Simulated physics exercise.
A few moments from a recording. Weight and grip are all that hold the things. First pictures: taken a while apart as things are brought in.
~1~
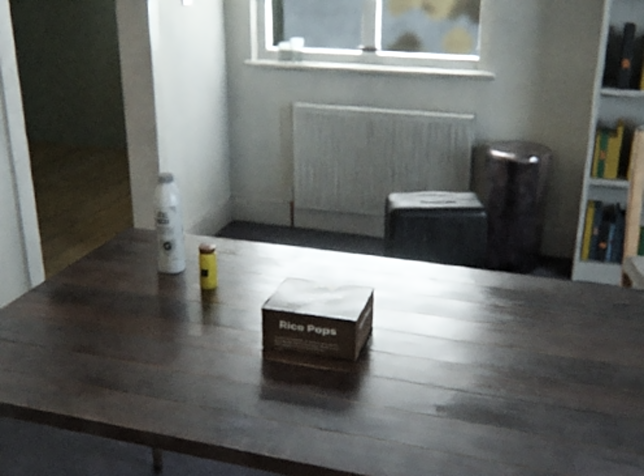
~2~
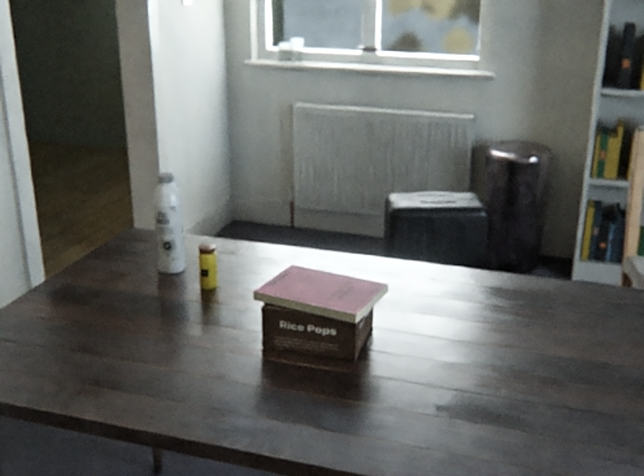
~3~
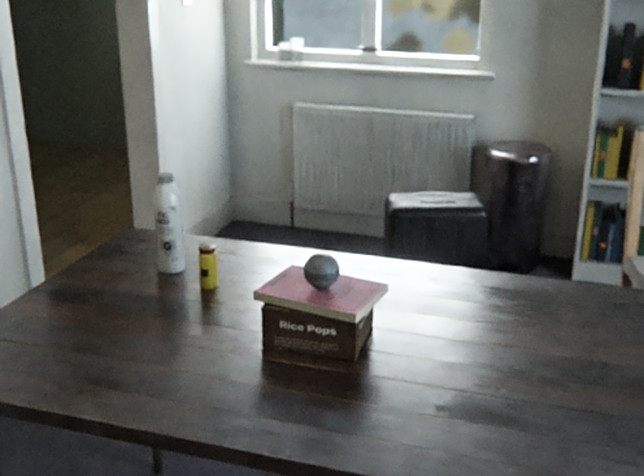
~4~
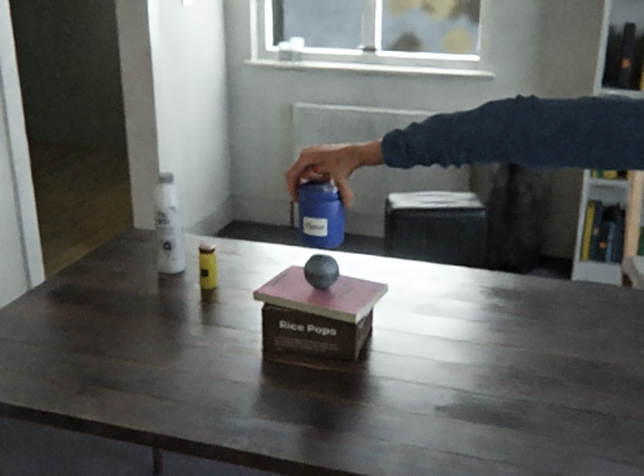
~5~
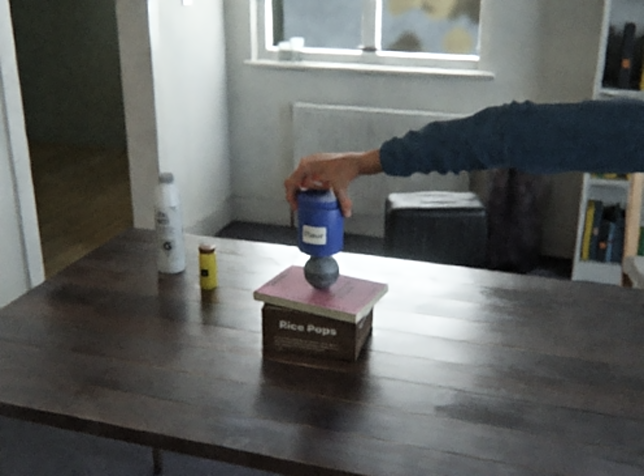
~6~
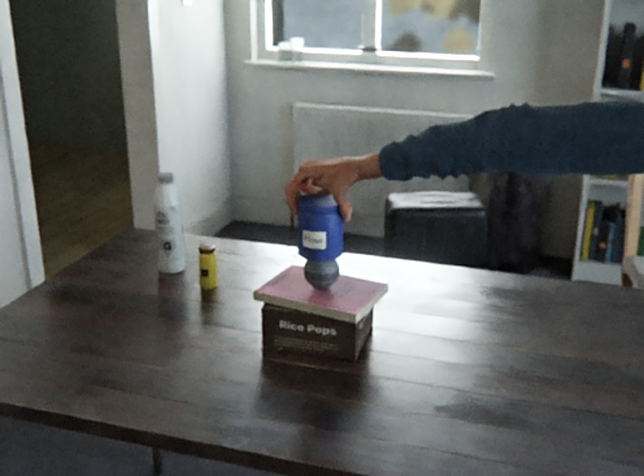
On a dark wooden table, a hand lowers a blue jar onto a grey ball.
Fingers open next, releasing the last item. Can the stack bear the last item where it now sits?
Basically the pile is insecure.
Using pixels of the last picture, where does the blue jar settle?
In the final view it sits at roughly (184, 298).
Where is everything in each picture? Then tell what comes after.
In the first frame, the last thing is not in view yet.
In the second frame, the last thing is not in view yet; white bottle (169, 223).
In the third frame, the last thing is not in view yet; yellow shaker (208, 266).
In the fourth frame, coming down; blue jar (321, 214); grey ball (322, 271).
In the fifth frame, coming down; blue jar (320, 222); brown box (319, 317).
In the sixth frame, in place under the hand; blue jar (320, 227); pink book (322, 292).
Then, 0.70 s on from there, blue jar now fallen.
Then, 0.90 s on from there, things are still on the move.
In the end, fallen, blue jar; the other 5 unmoved. At the end, from the last picture's camera, blue jar near (184, 298). The pile comes apart.
